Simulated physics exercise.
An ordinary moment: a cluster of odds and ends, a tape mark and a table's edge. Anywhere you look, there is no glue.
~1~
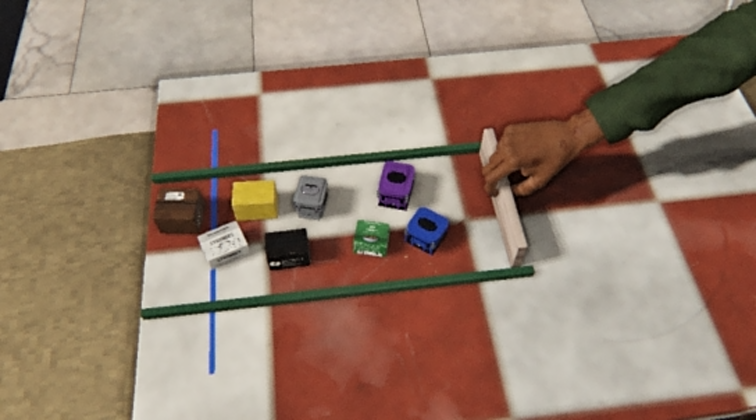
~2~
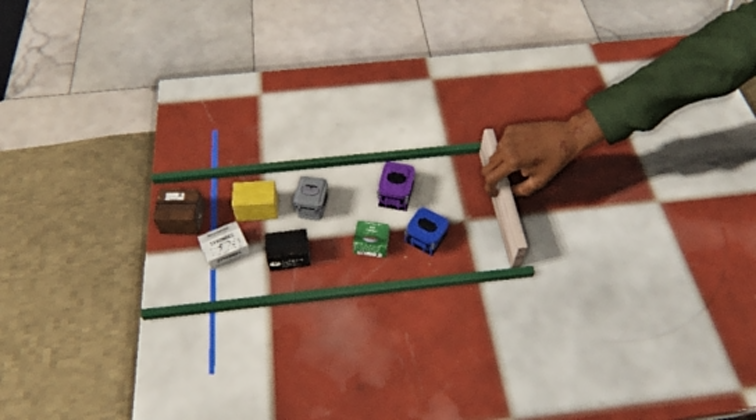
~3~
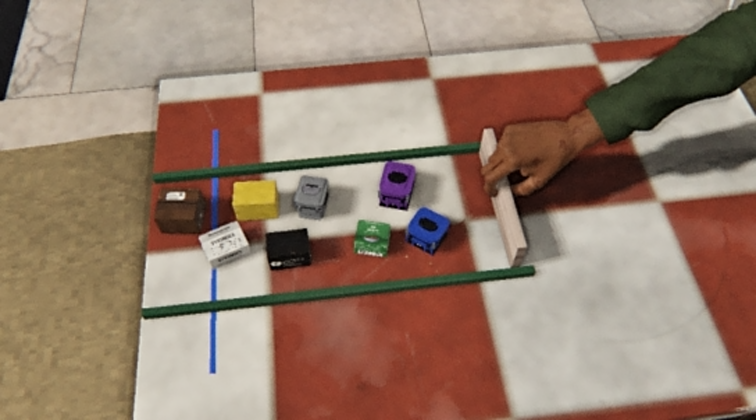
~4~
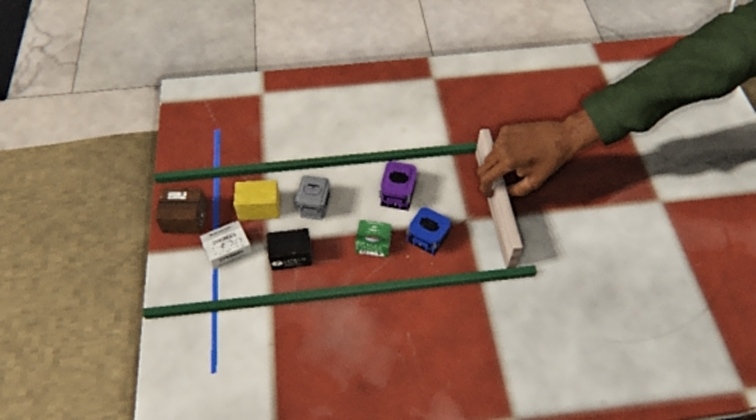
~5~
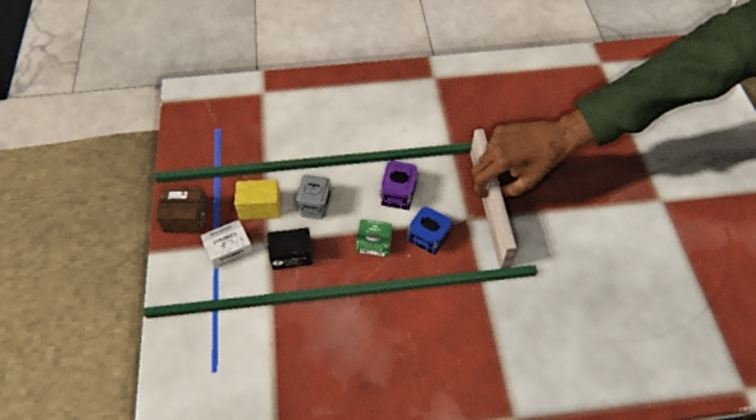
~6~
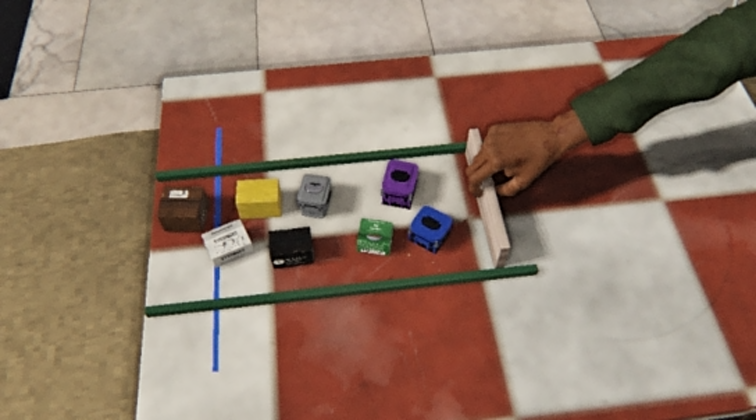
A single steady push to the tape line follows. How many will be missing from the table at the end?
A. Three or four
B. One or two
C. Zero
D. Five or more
Three or four (A).
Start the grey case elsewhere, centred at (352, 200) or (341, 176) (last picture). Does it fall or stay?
Grey case: Holds firm; holds firm.
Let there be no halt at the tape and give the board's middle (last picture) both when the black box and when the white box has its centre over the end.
First it's close to (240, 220), next close to (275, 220).
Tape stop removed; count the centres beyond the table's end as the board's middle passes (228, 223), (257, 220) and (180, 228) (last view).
4, 2 and 6.
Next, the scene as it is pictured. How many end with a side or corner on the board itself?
That makes 2.
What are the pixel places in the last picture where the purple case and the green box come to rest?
Close to (200, 207); the other close to (164, 256).
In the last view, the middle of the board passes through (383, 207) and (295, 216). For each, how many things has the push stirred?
Counting first: 3, next 8.
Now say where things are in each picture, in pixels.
In the first frame, brown box (180, 211); white box (224, 245); yellow block (256, 201); board (502, 196); tape (214, 238).
In the second frame, white box (224, 246); blue case (427, 231).
In the third frame, yellow block (257, 200); board (501, 196).
In the fourth frame, brown box (182, 211); purple case (398, 186).
In the fifth frame, white box (227, 245); black box (291, 249).
In the sixth frame, brown box (184, 209); white box (228, 244); yellow block (260, 199); board (486, 197); tape (217, 236).
Early on, none off yet; brown box at rest near (184, 209); white box at rest near (228, 244); yellow block at rest near (260, 199).
A while later, none off yet; brown box at rest near (182, 210); white box travelled about its own width near (181, 243); yellow block travelled about its own width near (225, 202).
Finally, the number that fall off is three or four; lost, black box, yellow block, white box and brown box.
